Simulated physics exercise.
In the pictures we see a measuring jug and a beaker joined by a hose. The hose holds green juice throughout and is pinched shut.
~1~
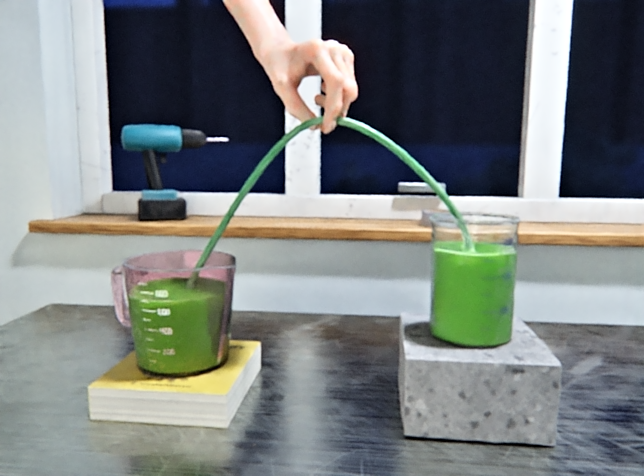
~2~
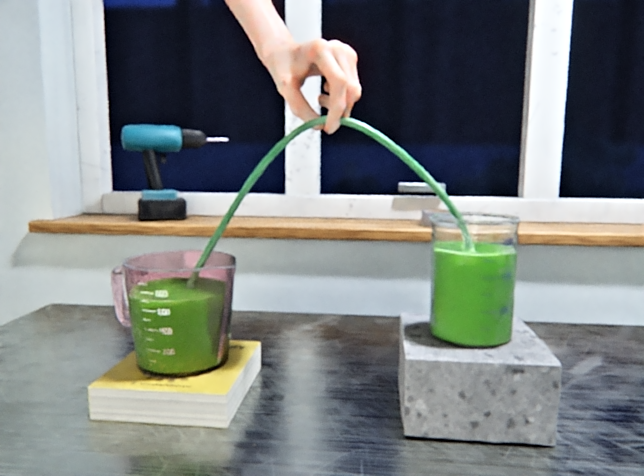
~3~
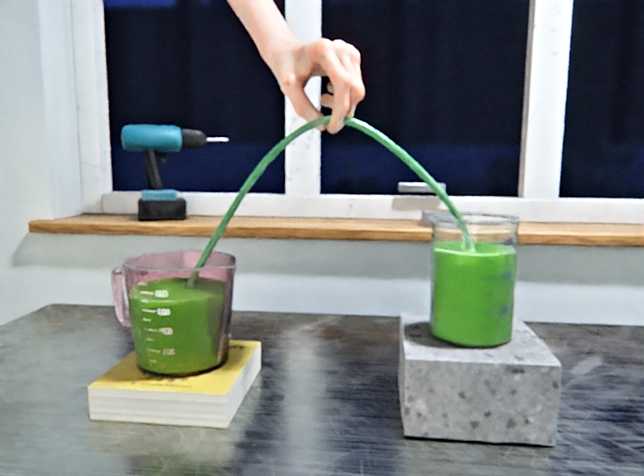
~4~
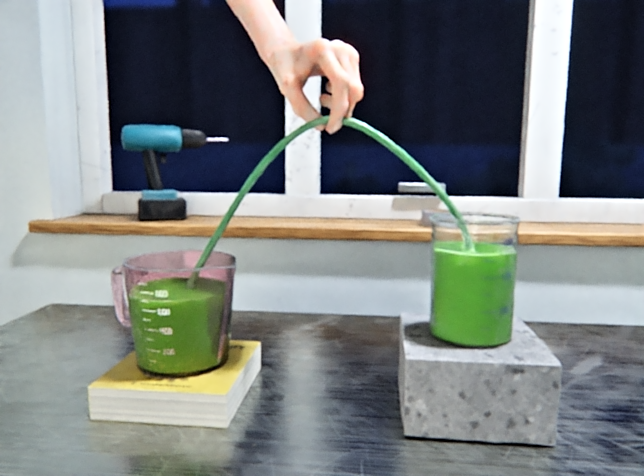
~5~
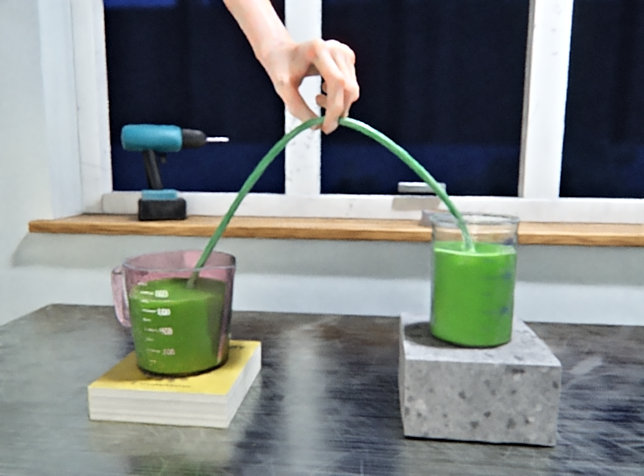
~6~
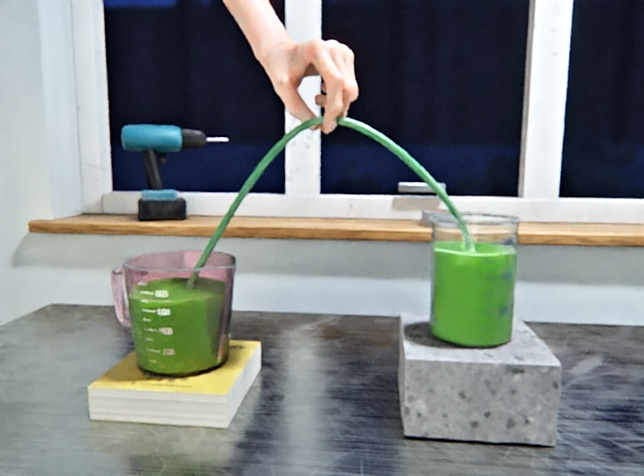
On a dark, scuffed tabletop before a white-framed window with a wooden sill, seen from the front at a steady, nearly level view, a teal and black drill stands at the left. A pinkish clear measuring jug on a yellow-covered book and a clear beaker on a grey speckled block hold green juice, joined by an arched green hose. A hand from above pinches the hose, shifting very slightly, while both juice levels stay unchanged.
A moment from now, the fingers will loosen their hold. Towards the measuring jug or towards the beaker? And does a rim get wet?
Direction: Towards the left; receiver takes it all.
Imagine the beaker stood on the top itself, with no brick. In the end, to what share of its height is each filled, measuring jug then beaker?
60 % and 85 %.
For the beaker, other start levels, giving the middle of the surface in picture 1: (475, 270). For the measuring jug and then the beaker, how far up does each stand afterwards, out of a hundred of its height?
Respectively 80 and 40 per cent.
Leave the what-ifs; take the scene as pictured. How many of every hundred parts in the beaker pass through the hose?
Worked out: 40 percent.
A moment on, the measuring jug is about three quarters full; the beaker is about two thirds full.
Further on, the measuring jug is about three quarters full; the beaker is about half full.
When it is over, the measuring jug is nearly full; the beaker is about half full; the two surfaces are level.
